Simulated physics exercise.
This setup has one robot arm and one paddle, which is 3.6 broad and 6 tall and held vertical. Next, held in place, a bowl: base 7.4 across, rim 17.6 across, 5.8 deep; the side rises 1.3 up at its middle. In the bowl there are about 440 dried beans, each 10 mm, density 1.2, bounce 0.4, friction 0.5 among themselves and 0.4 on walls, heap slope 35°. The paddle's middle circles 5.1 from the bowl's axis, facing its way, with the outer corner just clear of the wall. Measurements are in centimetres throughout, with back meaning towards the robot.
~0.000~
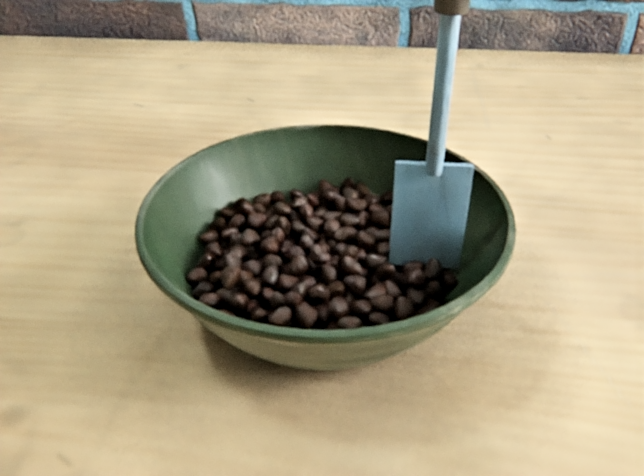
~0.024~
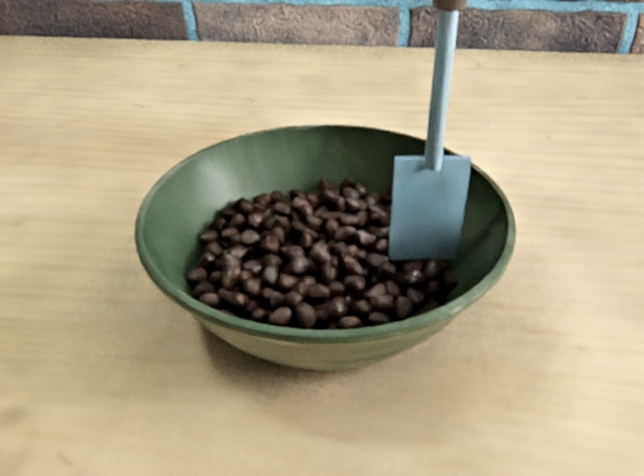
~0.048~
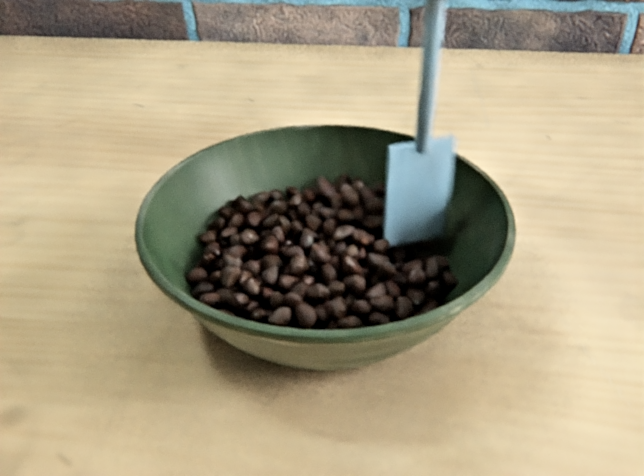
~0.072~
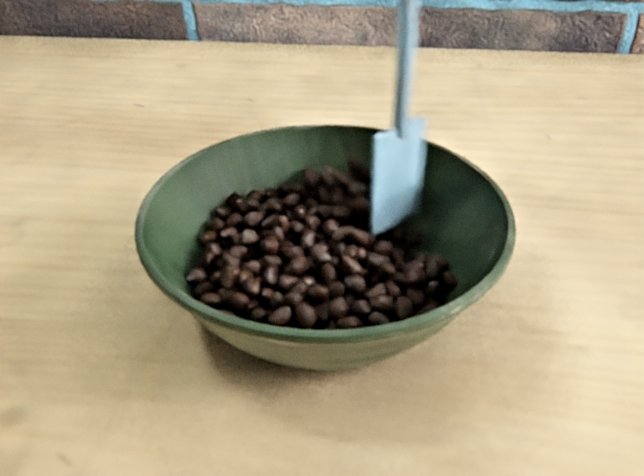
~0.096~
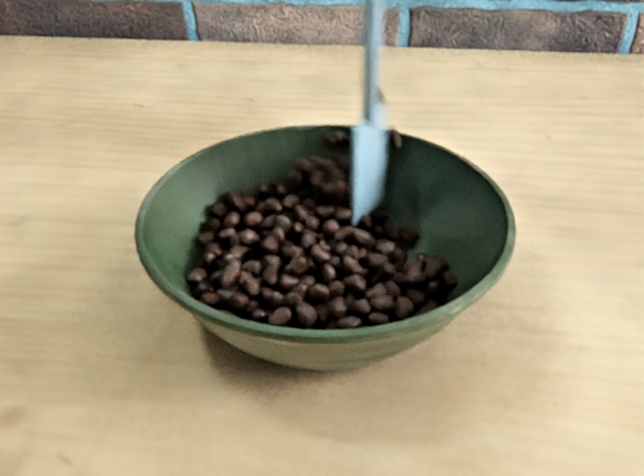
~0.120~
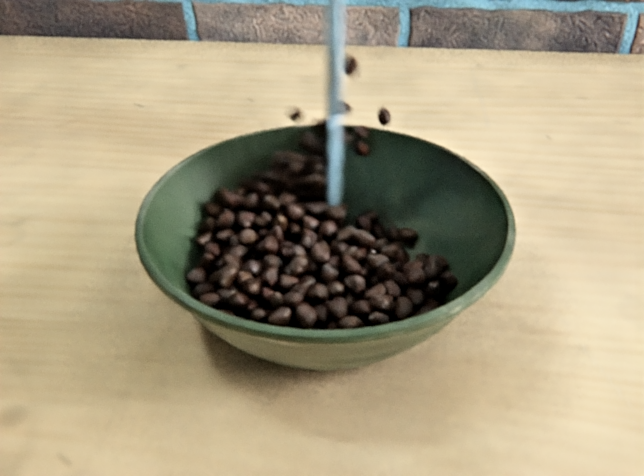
A blue paddle sweeps leftward through dark beans in a green bowl, flinging some upward.
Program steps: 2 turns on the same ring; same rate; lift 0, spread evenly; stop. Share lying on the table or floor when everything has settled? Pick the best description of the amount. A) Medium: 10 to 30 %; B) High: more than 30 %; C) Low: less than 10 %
High: More than 30 %.
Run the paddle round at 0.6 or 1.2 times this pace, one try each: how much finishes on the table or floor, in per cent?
Estimates in order: Some 25 % and some 45 %.
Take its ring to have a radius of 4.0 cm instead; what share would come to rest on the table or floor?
Around 40 in a hundred, in that case.
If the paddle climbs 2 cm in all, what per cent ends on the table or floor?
I'd put it at about 20 per cent.
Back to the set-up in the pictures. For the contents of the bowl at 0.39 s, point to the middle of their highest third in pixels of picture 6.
Centre estimate: Approx. (438, 248) px.
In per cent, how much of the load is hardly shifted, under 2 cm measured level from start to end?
Result: Close to 20 per cent of the load.
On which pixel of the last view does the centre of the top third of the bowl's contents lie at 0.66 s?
Around (261, 295).
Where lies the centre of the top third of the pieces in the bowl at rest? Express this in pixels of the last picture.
It is centred around (370, 252).
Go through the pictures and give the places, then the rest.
Paddle neck at (438, 134), 0° round; upper third of the load around (317, 251), from x 200 to 450, top at y 185; 440 in the bowl, in the first picture.
Paddle neck at (436, 128), 7° round; upper third of the load around (317, 250), from x 200 to 450, top at y 185, in the second picture.
Paddle neck at (425, 113), 25° round; upper third of the load around (320, 242), from x 200 to 450, top at y 180, in the third picture.
Paddle neck at (402, 99), 47° round; upper third of the load around (314, 238), from x 200 to 450, top at y 145, in the fourth picture.
Paddle neck at (370, 90), 68° round; upper third of the load around (310, 229), from x 200 to 450, top at y 100, in the fifth picture.
Paddle neck at (334, 86), 90° round; upper third of the load around (298, 226), from x 200 to 450, top at y 70; 438 in the bowl, 2 in flight or on the tool, in the sixth picture.
After 0.39 s, 335° round, highest piece 9 above the table; 350 in the bowl, 42 on the table or floor, 48 in flight or on the tool.
After 0.66 s, 220° round, highest piece 8 above the table; 283 in the bowl, 139 on the table or floor, 18 in flight or on the tool.
After 1.00 s, 0° round, highest piece 6 above the table; 260 in the bowl, 180 on the table or floor.
After 1.70 s, 0° round, highest piece 5 above the table; 260 in the bowl, 180 on the table or floor.
At rest, 260 in the bowl, 180 on the table or floor. That is 41 % on the table or floor.
